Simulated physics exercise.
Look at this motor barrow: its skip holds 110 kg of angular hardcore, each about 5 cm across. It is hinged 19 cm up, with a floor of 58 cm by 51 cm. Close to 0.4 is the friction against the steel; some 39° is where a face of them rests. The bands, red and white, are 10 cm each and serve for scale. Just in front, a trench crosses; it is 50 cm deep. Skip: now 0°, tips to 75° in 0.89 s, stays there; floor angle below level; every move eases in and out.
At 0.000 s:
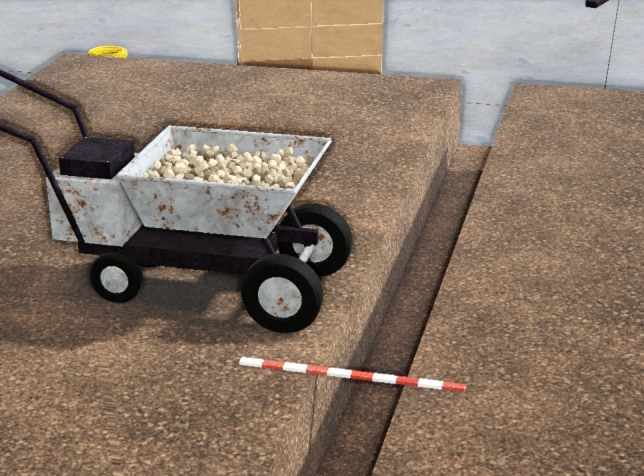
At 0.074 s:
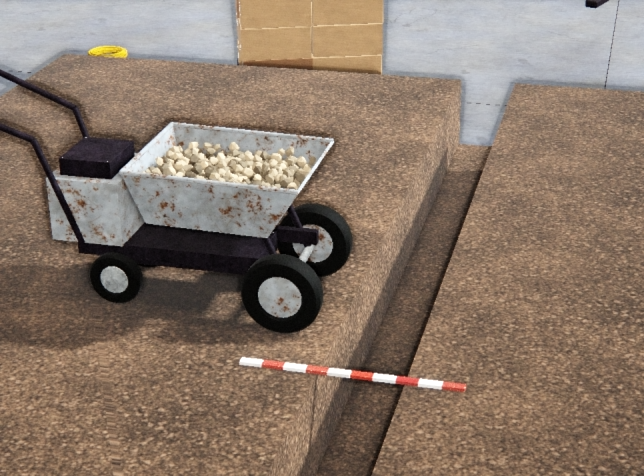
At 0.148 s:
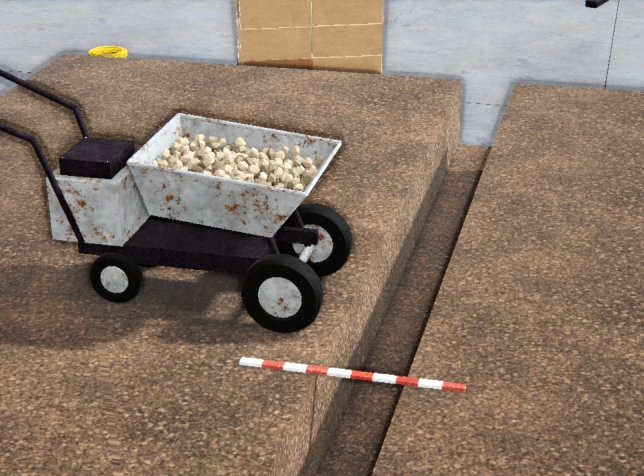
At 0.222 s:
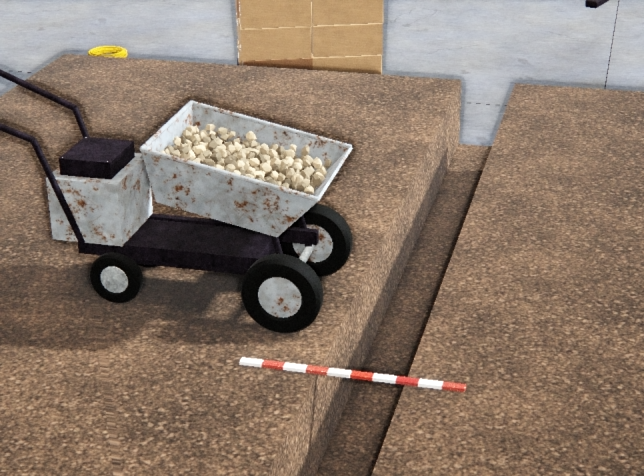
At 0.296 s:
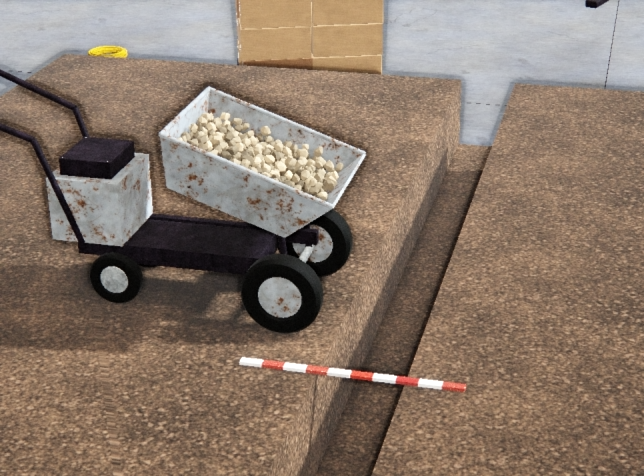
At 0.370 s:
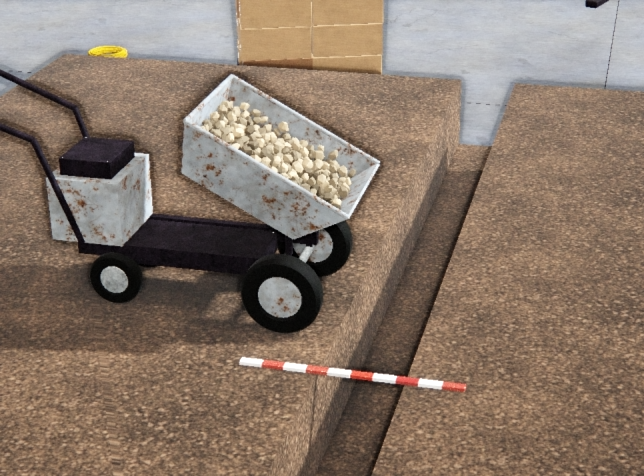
The footage shows a motor barrow loaded with pale, angular stones standing beside a narrow trench, near a red and white banded rod. Its rust-marked skip gradually tilts toward the right, the rear rising while the wheeled base stays still.
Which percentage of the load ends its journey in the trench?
Roughly 32 per cent.
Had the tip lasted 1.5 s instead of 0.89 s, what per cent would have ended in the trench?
Probably about 45 in a hundred.
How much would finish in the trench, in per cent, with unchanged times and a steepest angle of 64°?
Roughly 15%.
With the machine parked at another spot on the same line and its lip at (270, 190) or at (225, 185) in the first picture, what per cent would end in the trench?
It comes to about 55 and 85 in a hundred.
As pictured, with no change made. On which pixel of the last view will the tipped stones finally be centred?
The resting stones are centred at roughly (454, 316).
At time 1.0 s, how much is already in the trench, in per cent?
By that moment, roughly 5 per cent of the load.
After 0.7 s the floor is at 64°; 100 % in the skip; the foremost stones are at (393, 244).
After 1.0 s the floor is at 75°; 67 % in the skip, 4 % in the trench, 29 % past the trench; the foremost stones are at (495, 336).
After 1.3 s the floor is at 75°; 34 % in the skip, 9 % in the trench, 57 % past the trench; the foremost stones are at (625, 342).
After 3.3 s the floor is at 75°; 11 % in the skip, 32 % in the trench, 56 % past the trench; the foremost stones are past the picture's edge.
